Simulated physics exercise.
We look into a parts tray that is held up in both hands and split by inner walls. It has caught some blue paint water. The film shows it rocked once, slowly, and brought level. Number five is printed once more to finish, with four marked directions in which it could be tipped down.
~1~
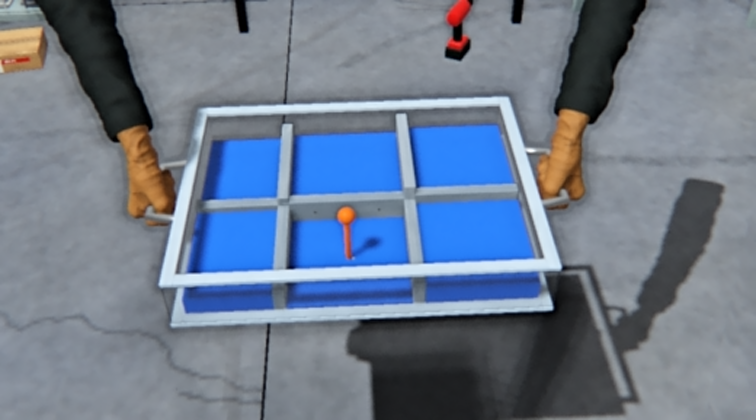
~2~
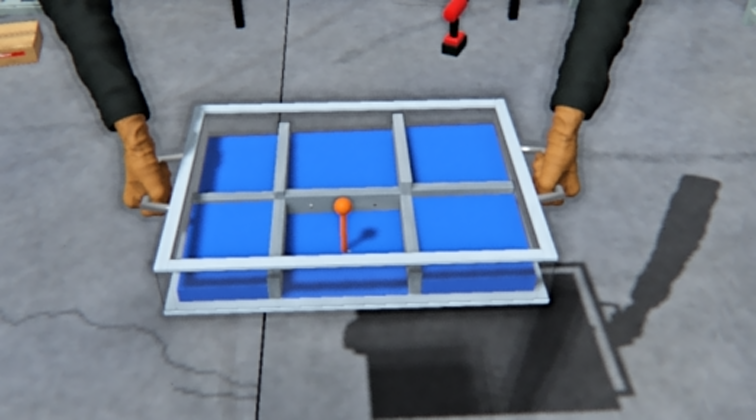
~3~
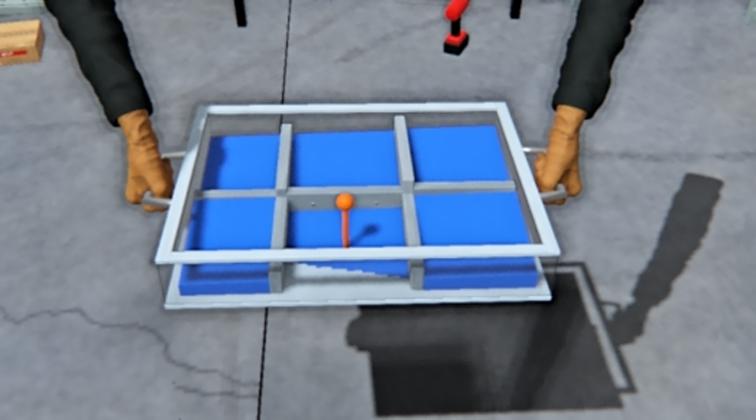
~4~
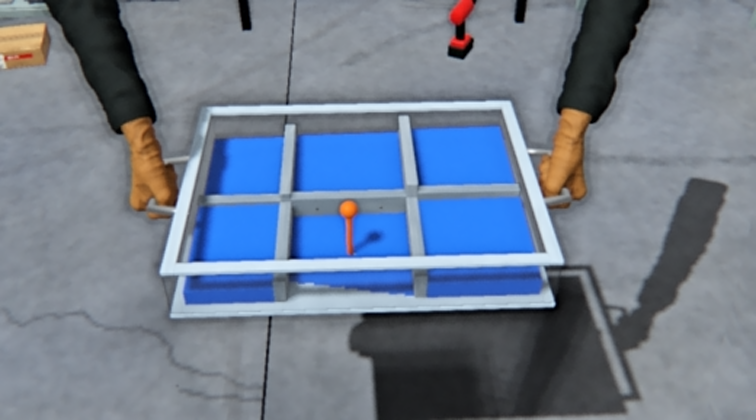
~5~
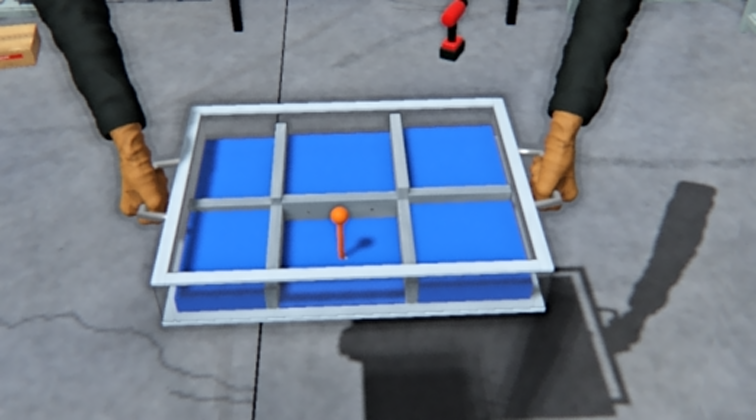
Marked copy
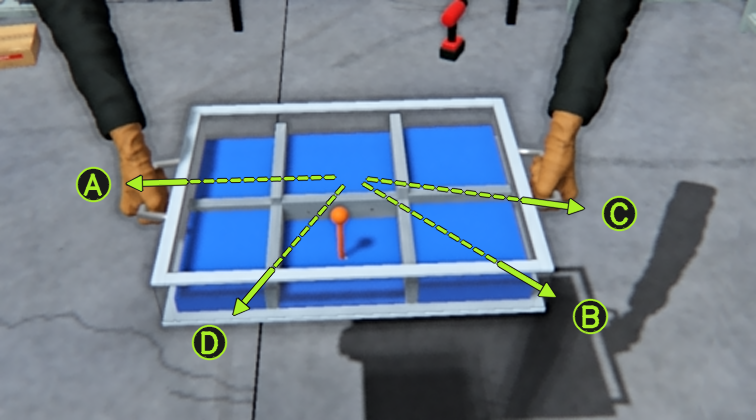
We see two gloved hands holding a divided tray of blue liquid with an orange-topped peg in it; they tilt it slightly toward the back, baring a pale strip of floor in the front middle bay, then level it again.
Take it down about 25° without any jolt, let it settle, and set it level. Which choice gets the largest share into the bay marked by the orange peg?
Go for A.
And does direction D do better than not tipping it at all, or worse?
Better.
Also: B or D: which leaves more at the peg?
That would be D.
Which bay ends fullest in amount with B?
That is the front right bay.
On the marked copy, A ends at (132, 183); B ends at (550, 293); C ends at (578, 207); D ends at (237, 310).
If A is chosen, about 17 % of the liquid ends in the peg's bay; nothing spills.
If B is chosen, about 5 % of the liquid ends in the peg's bay; about 54 % goes over the rim.
If C is chosen, about 6 % of the liquid ends in the peg's bay; about 31 % goes over the rim.
If D is chosen, about 9 % of the liquid ends in the peg's bay; about 52 % goes over the rim.
